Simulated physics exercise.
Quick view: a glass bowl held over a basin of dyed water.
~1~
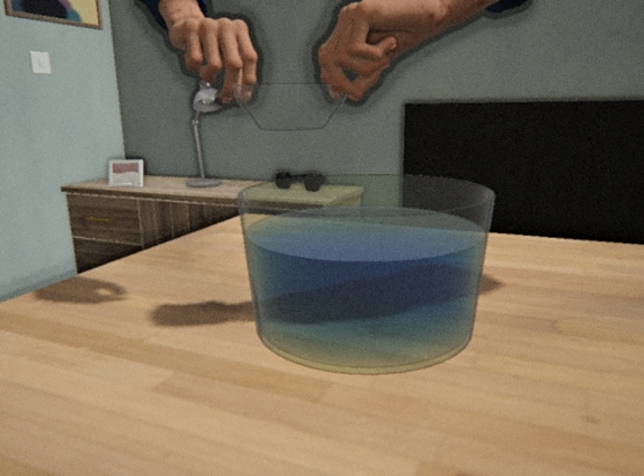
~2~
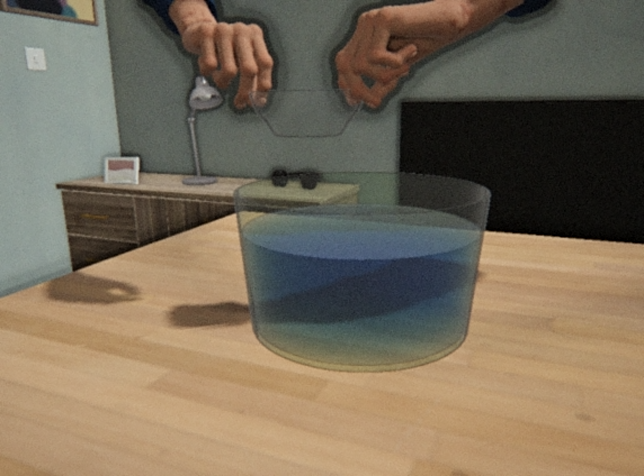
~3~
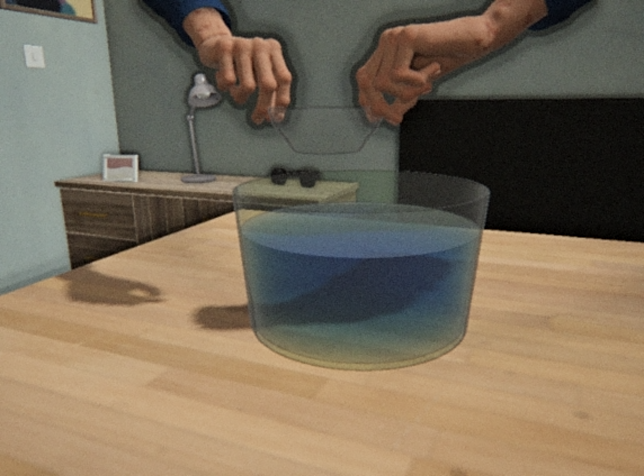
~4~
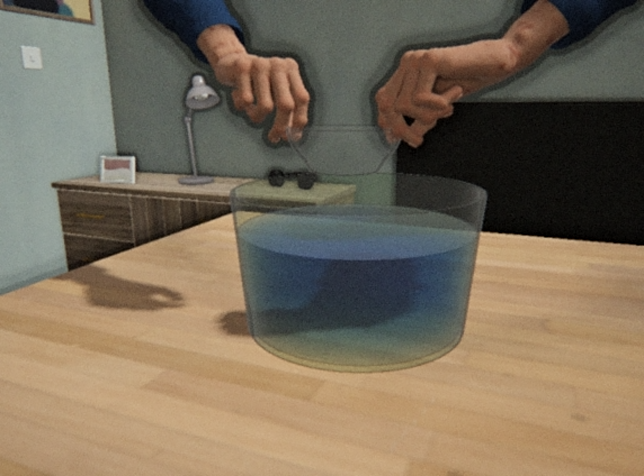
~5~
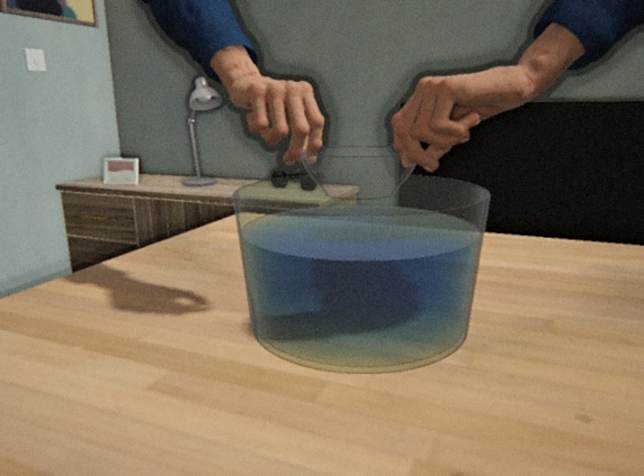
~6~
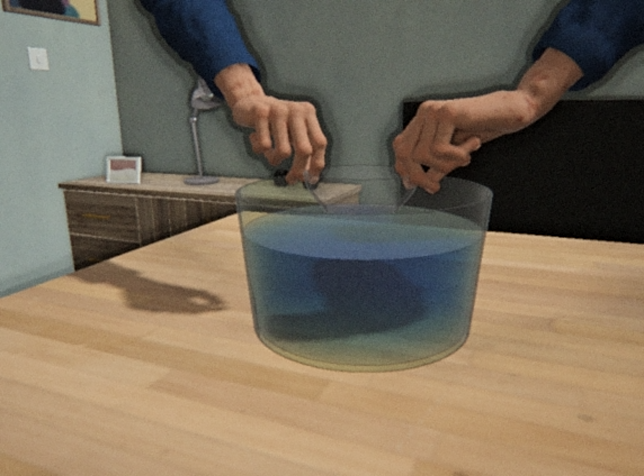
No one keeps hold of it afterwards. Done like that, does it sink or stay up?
Once they let go, it's going to stay up top.
Next, the bowl dips into the dyed water.
After that, it bobs and steadies.
Finally, the bowl floats with most of its side showing.
